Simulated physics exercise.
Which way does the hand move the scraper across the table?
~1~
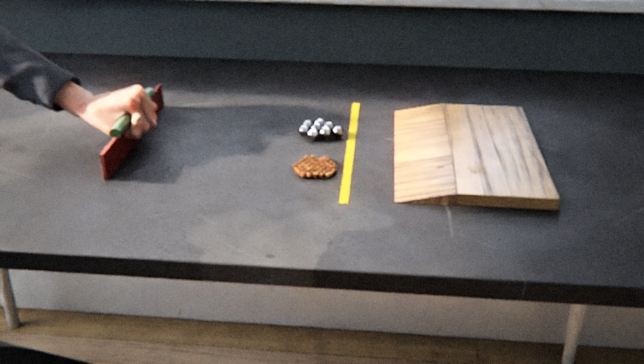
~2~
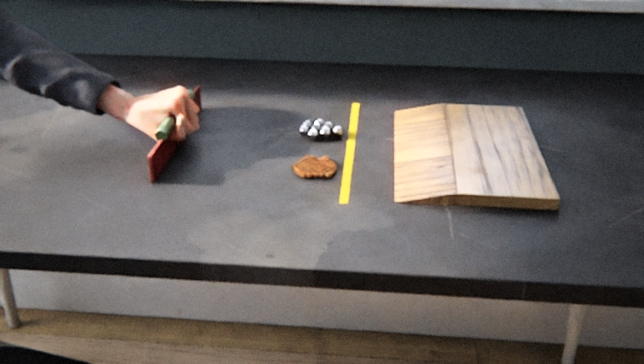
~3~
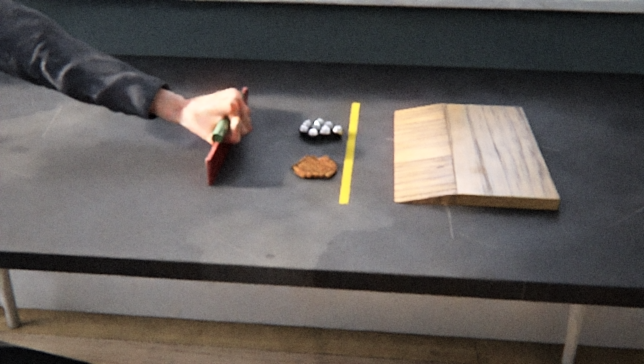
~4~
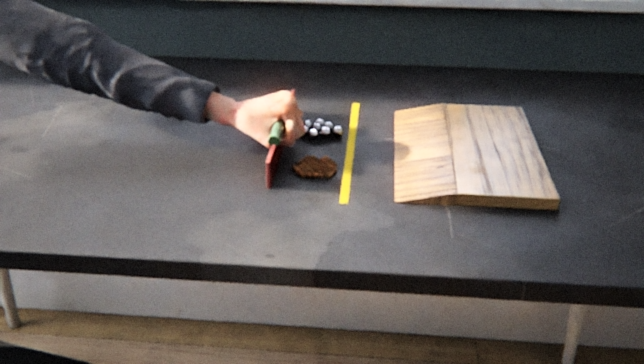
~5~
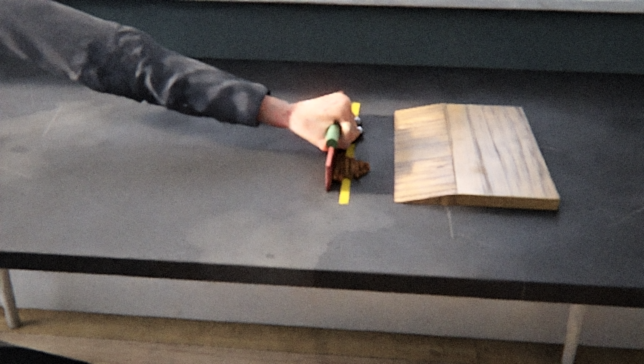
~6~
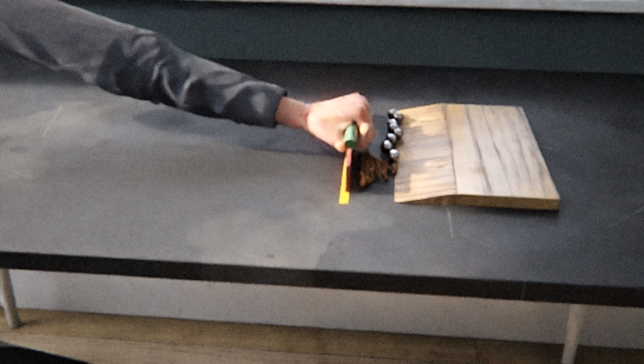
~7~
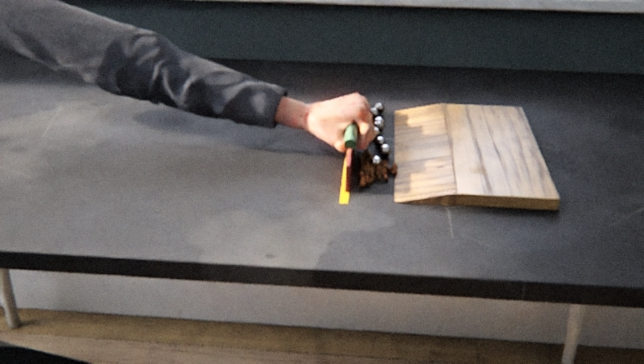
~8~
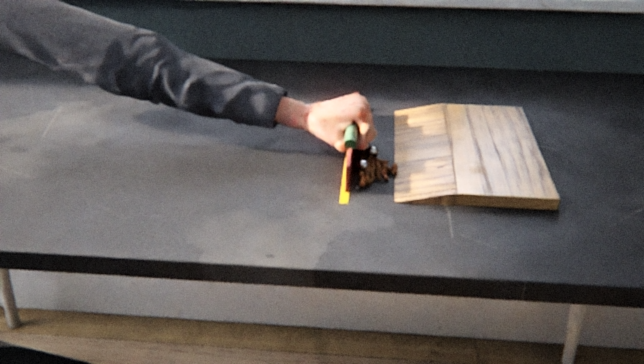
The hand moves the scraper to the right, towards the yellow tape and the wooden ramp.
